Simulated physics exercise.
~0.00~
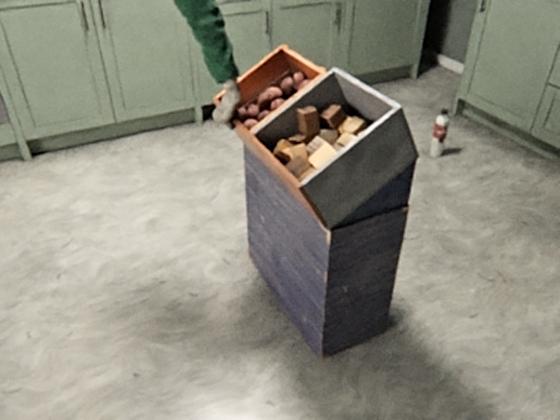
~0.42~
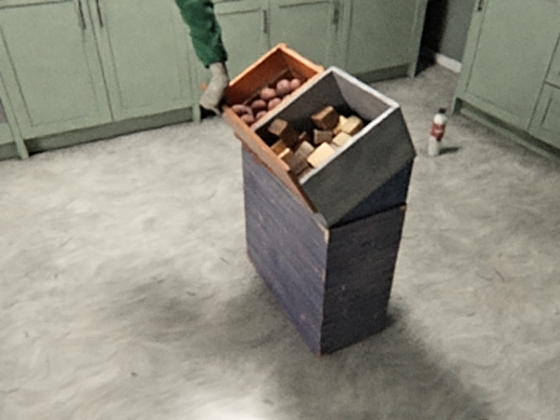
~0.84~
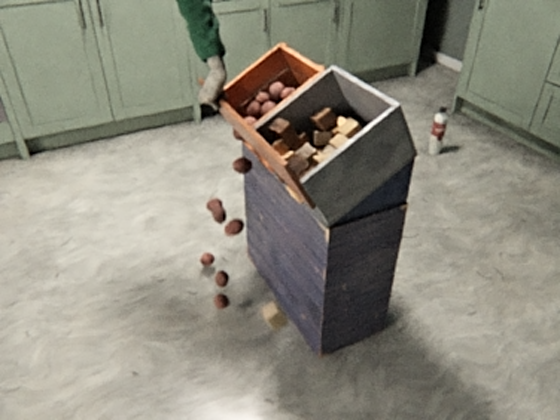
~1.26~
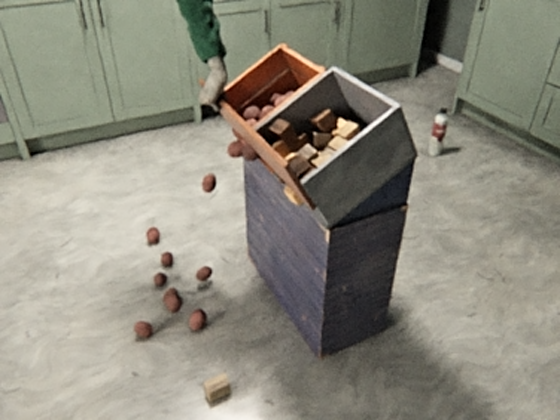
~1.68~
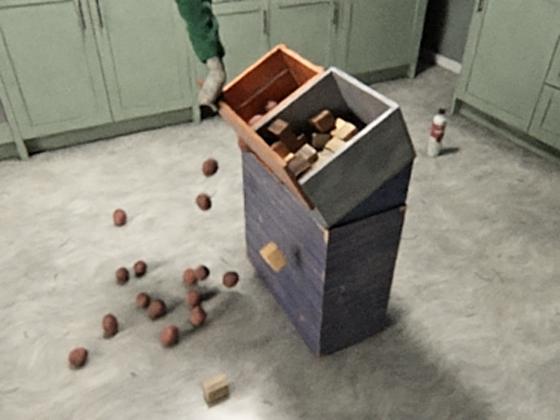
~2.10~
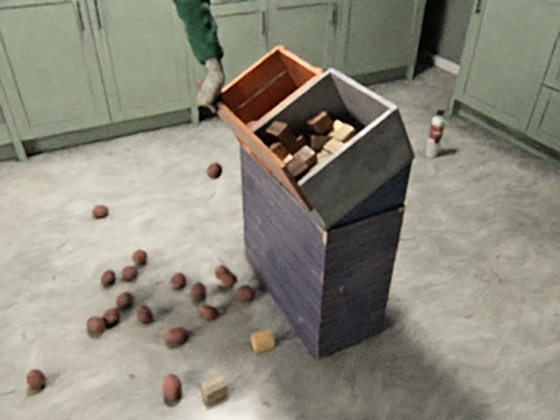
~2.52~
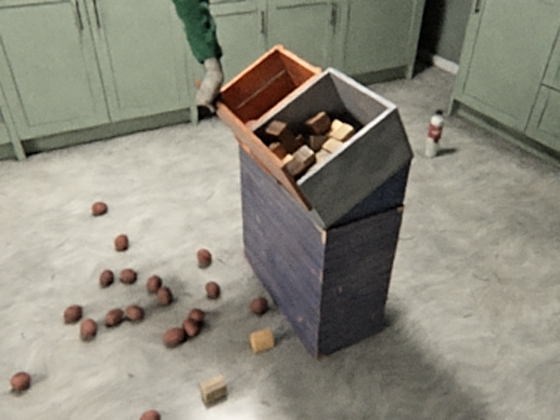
At the start, a green-sleeved arm reaches to the low end of two tilted bins on a dark stand, an orange one holding red potatoes and a grey one holding wooden blocks. The hand shifts slightly up and left, and the goods begin to slide. Potatoes tumble over the low edge, with one block dropping beside them. More potatoes bounce and roll left across the grey floor, and a second block falls near the stand. At the end, potatoes lie scattered on the floor with two blocks, while most blocks remain in the grey bin.
